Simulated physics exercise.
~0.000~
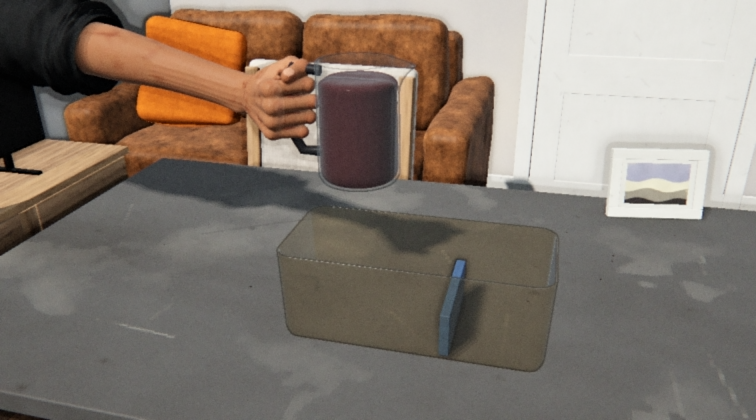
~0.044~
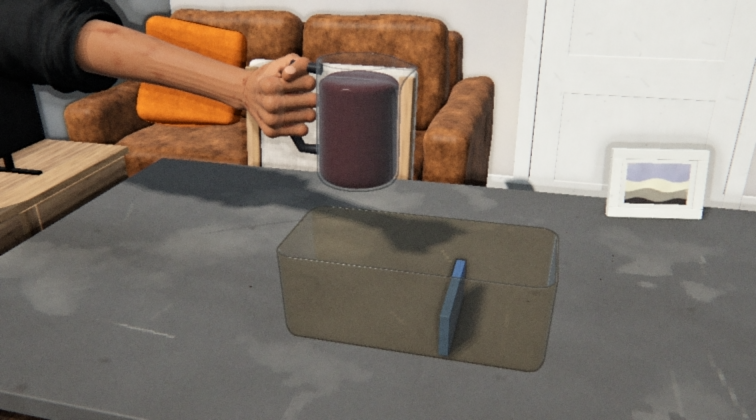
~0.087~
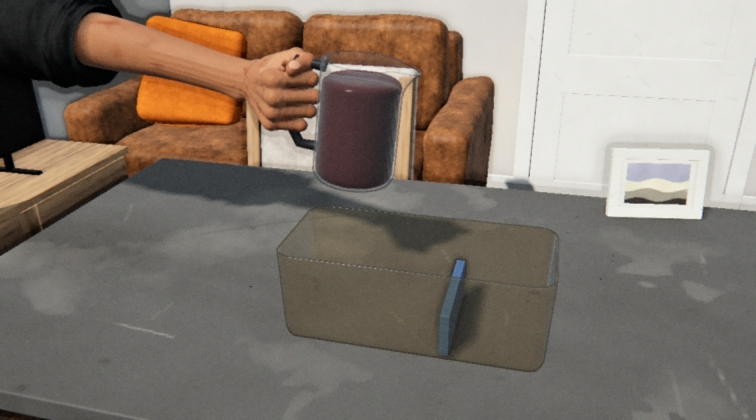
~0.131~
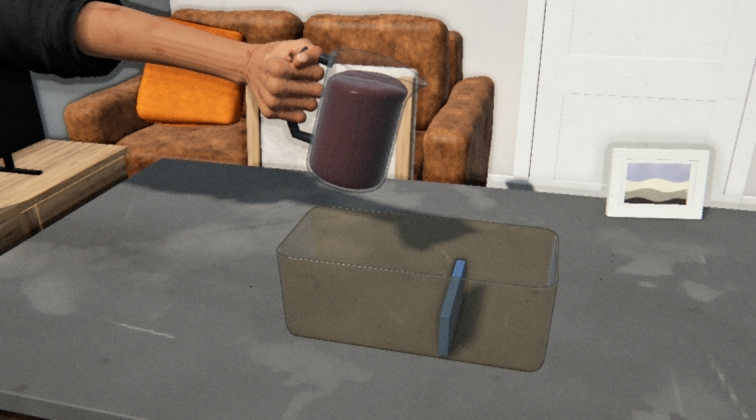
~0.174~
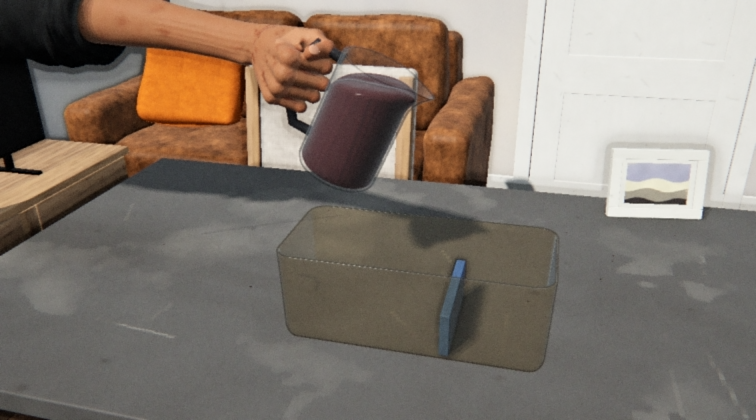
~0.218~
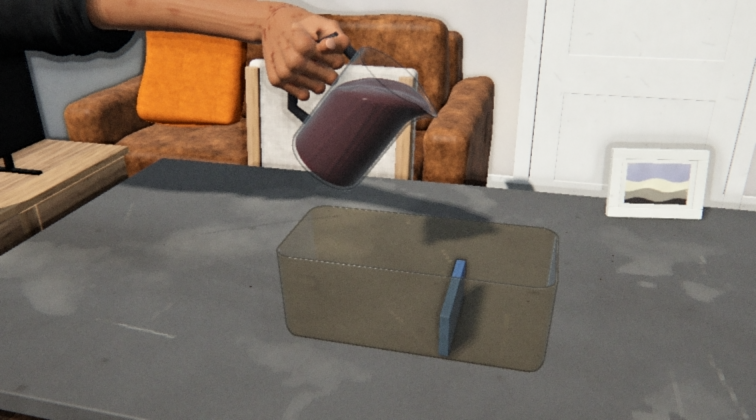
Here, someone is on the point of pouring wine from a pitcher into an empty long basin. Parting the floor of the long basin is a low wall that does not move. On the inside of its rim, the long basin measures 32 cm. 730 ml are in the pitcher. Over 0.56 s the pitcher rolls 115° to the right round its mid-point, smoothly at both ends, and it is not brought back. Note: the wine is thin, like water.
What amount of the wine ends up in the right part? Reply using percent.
64 %.
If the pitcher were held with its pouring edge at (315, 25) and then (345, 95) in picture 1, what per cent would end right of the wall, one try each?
Roughly 5 per cent the first time and 5 per cent the second.
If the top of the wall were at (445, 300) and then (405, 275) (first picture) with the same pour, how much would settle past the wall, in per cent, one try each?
First try about 80 %, second try about 90 %.
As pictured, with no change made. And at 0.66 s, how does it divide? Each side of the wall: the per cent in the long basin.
Around 18 on the left and around 48 on the right.
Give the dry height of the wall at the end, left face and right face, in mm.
On the left it's about 48 mm; on the right, about 24 mm.
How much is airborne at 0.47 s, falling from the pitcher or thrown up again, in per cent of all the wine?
Close to 24 in a hundred.
Then, 0.47 s in, the tilt is 108° and 59 per cent is still to pour, 0 is left of the wall and 17 right of it.
Then, 0.66 s in, the tilt is 115° and 14 per cent is still to pour, 18 is left of the wall and 47 right of it.
Then, 0.85 s in, the tilt is 115° and 1 per cent is still to pour, 29 is left of the wall and 64 right of it.
Then, 1.06 s in, the tilt is 115° and 0 per cent is still to pour, 32 is left of the wall and 64 right of it.
Finally, 32 per cent lies left of the wall, 64 right of it and 3 outside.
